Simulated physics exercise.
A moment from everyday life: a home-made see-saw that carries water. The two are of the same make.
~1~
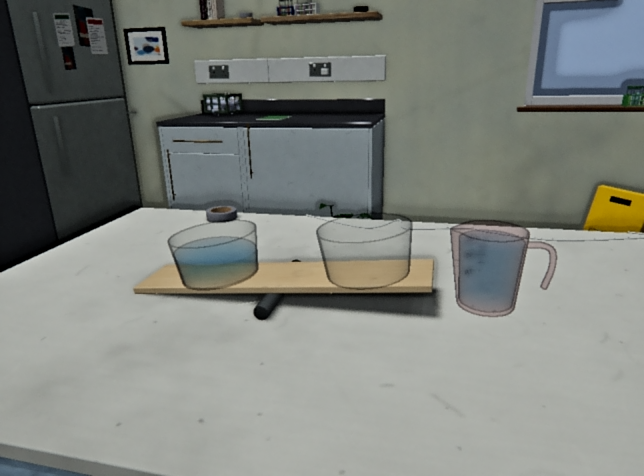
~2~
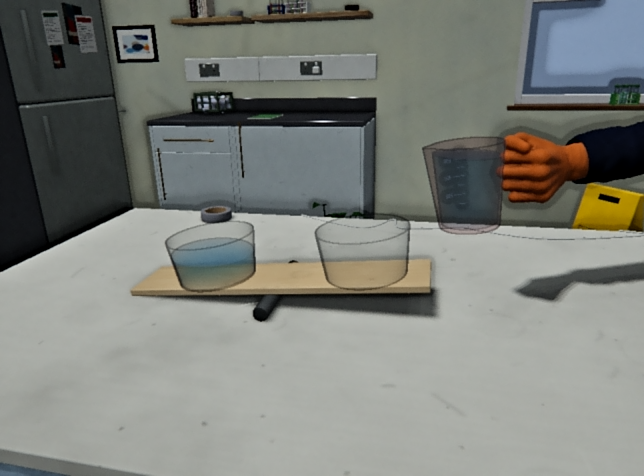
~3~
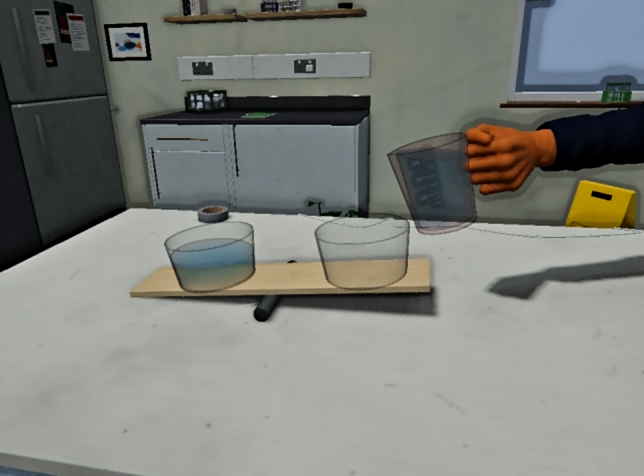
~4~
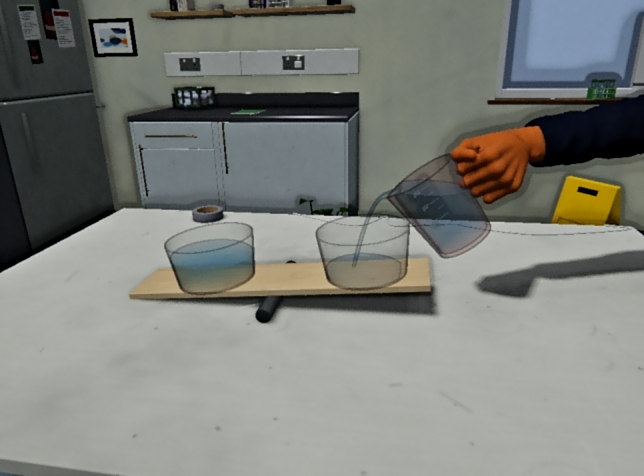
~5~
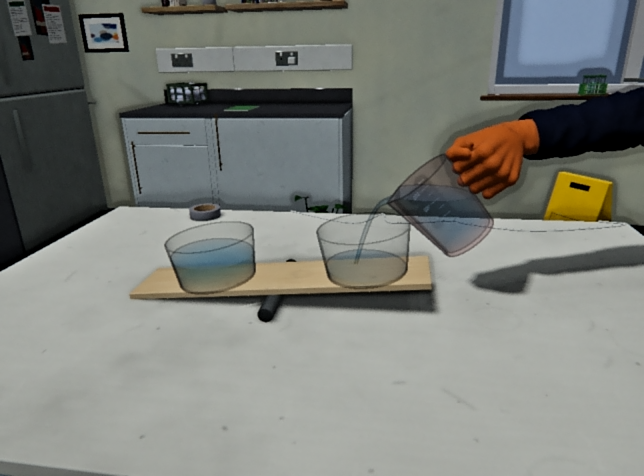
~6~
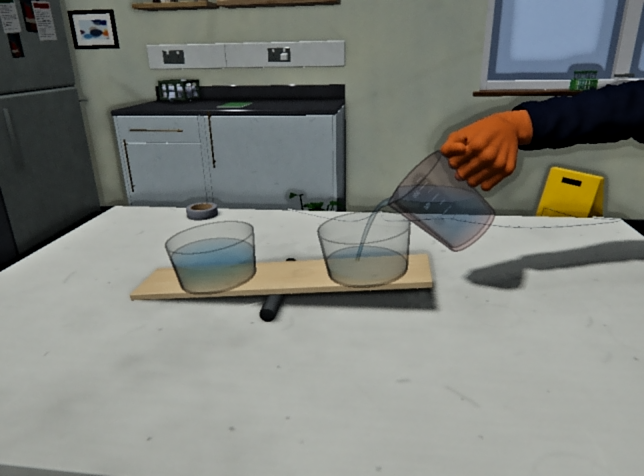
A gloved orange hand lifts a measuring jug and pours water into the right tub on a small wooden see-saw.
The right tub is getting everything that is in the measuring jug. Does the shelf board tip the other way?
I expect the lean will reverse.
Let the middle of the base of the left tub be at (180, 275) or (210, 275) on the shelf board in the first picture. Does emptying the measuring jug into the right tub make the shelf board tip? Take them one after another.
Result, case 1: No change; case 2: Tilt to other side.
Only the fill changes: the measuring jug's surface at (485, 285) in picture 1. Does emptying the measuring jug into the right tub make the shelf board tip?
With that start, it sits tight.
A moment on, the right tub is about a third full; the shelf board leans as before.
Further on, the right tub is about half full; the shelf board has swung over, and that end is down.
When it is over, the right tub is about two thirds full; the shelf board has swung over, and that end is down.
